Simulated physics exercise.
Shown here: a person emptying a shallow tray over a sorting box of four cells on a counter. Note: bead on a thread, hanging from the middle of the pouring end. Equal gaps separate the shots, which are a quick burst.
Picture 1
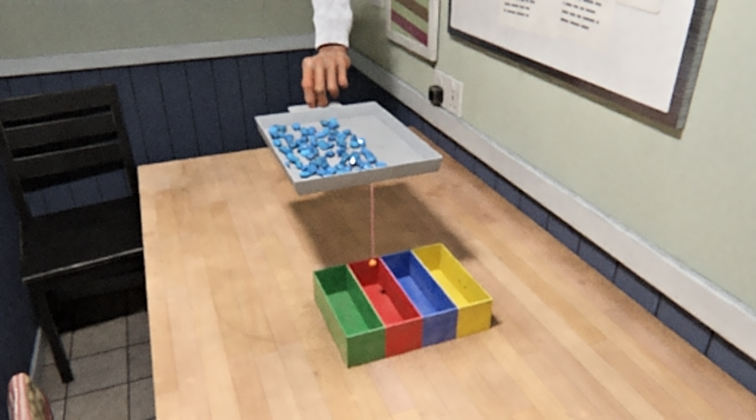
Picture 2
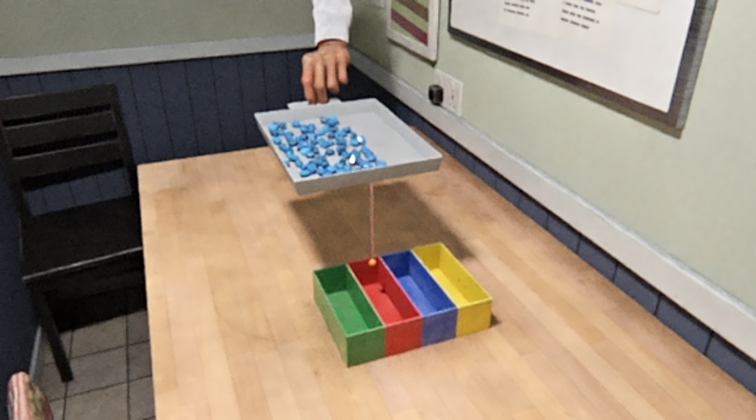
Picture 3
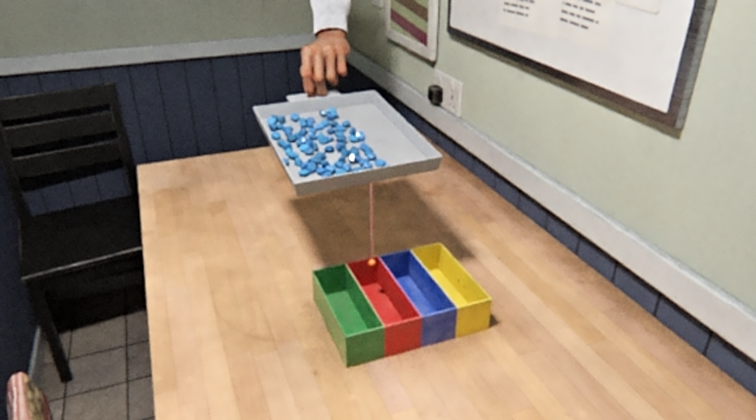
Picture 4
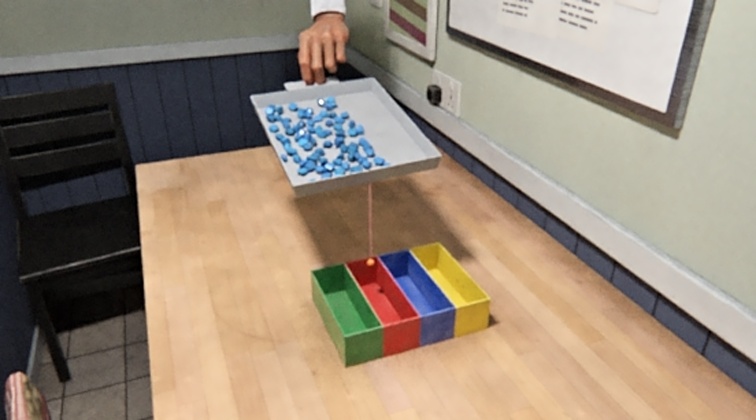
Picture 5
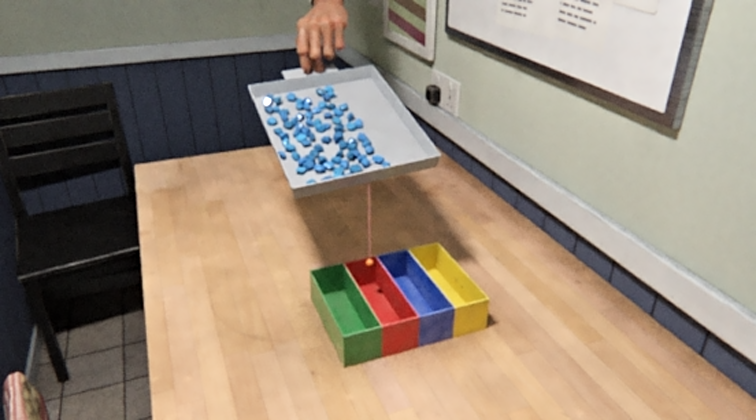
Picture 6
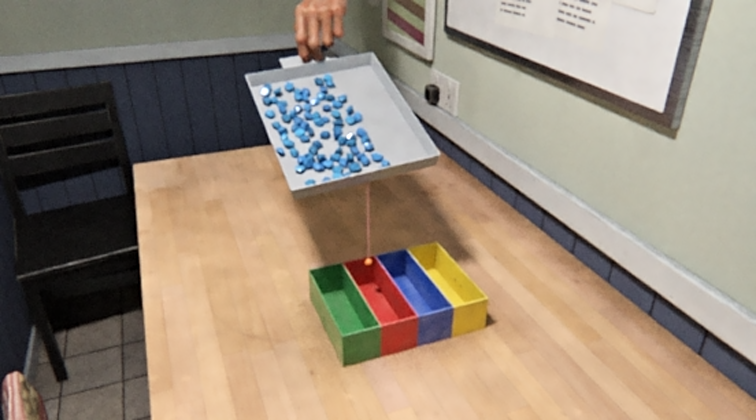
The video shows a hand gradually raising the far side of a shallow gray tray of blue stones above a box with green, red, blue and yellow cells, while an orange bead hangs nearly still on a thread.
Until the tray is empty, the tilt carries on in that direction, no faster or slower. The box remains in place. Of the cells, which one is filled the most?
The green cell is filled the most.
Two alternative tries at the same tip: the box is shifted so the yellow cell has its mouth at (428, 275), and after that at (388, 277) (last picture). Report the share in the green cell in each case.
First some 50, then 10 per cent.
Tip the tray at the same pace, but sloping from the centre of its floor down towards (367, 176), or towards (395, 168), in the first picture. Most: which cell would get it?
Well, with the first heading it's the red cell, and with the second it's yellow.
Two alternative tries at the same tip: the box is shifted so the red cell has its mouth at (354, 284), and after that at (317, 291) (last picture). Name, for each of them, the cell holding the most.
Try 1 - the cell in green; try 2 - red.
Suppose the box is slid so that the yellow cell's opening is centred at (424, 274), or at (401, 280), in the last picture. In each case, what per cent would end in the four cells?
It would be roughly 80 per cent for the first and roughly 100 per cent for the second.
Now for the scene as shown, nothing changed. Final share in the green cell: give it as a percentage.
I'd put that share at some 30 per cent.
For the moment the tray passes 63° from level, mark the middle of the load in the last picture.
Mark it at roughly (320, 171) in the final frame.
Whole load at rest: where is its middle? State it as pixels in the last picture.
Roughly at (329, 334), give or take.
Soon after the last picture, tray tipped steeply; nearly all on the tray; a stray few falling or outside the box.
A little later, tray tipped past a quarter turn; about half on the tray; a small part in the green cell; a stray few in the red cell; about a third falling or outside the box.
Later still, tray tipped past a quarter turn; about a third in the green cell; a small part in the red cell; a stray few in the blue cell; about half falling or outside the box.
At rest, tray tipped past a quarter turn; about a third in the green cell; a small part in the red cell; a stray few in the blue cell; none in the yellow cell; about half outside the box.
